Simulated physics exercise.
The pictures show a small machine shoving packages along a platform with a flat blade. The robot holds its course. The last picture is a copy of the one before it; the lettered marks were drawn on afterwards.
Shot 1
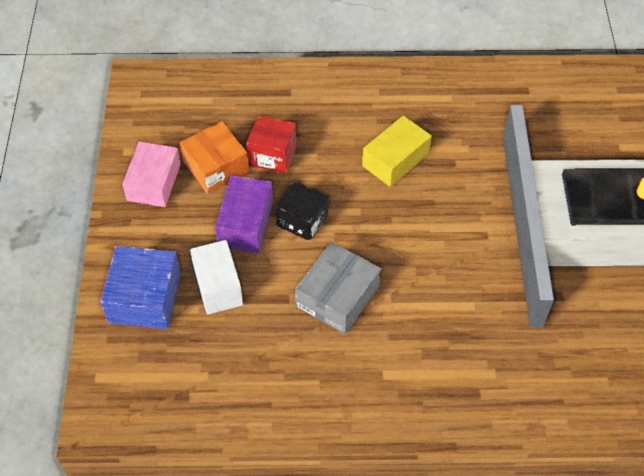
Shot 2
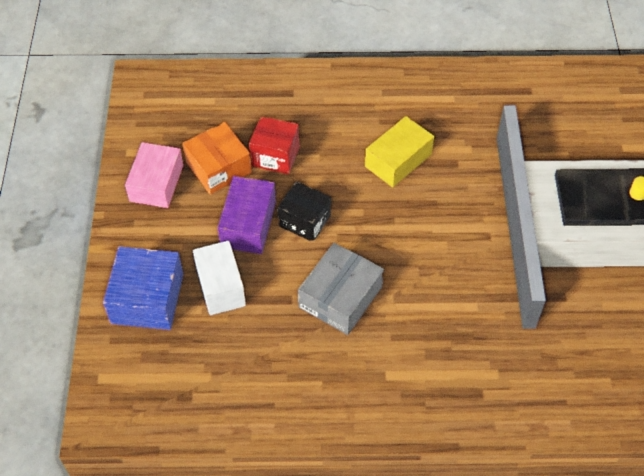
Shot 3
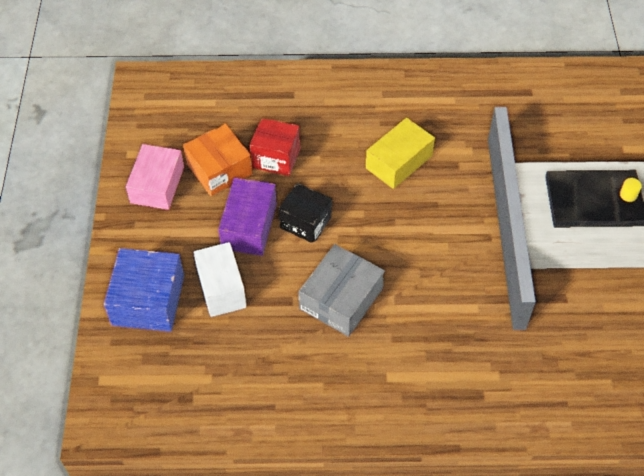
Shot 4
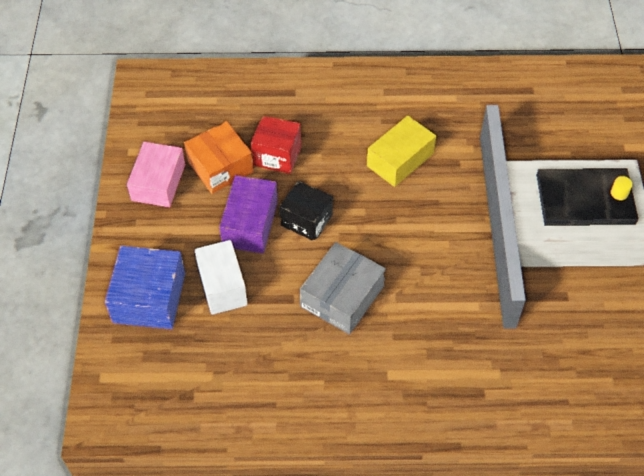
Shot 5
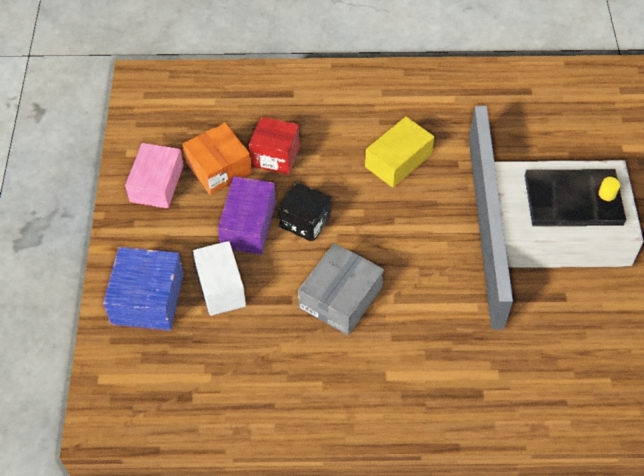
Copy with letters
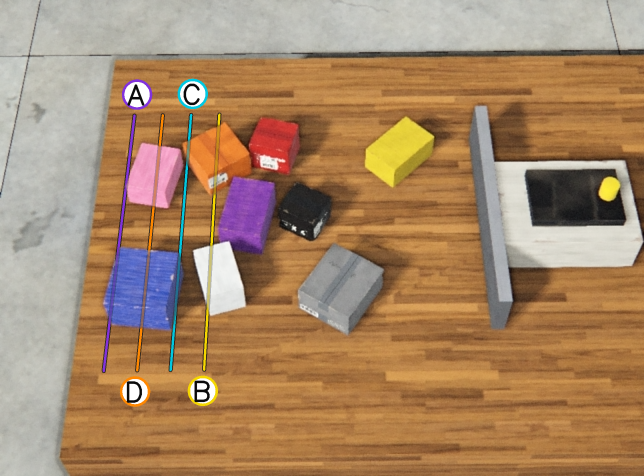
At the start, nine coloured boxes sit spread over the left part of a wooden platform, while a small white machine with a flat grey blade stands at the right edge. The machine then moves slowly left in a straight line, coming further into view, its blade touching nothing while the boxes stay put.
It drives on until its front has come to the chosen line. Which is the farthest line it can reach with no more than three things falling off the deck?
The farthest such stop is C.
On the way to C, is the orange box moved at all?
By then, yes.
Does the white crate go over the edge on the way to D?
Yes.
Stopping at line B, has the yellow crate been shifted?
Yes.
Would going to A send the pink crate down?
By then, yes.
On the marked copy, A at (120, 232); B at (212, 231); C at (182, 232); D at (151, 232).
With C. Early on, robot (456, 198); grey box (334, 291); yellow crate (349, 161).
Further on, robot (344, 199); pink crate (118, 179); blue crate (135, 289).
At the end, robot (257, 200); blue crate over the edge; orange box over the edge; three fallen.
As for the rest, A drops six; B is within the limit but short; D drops six.
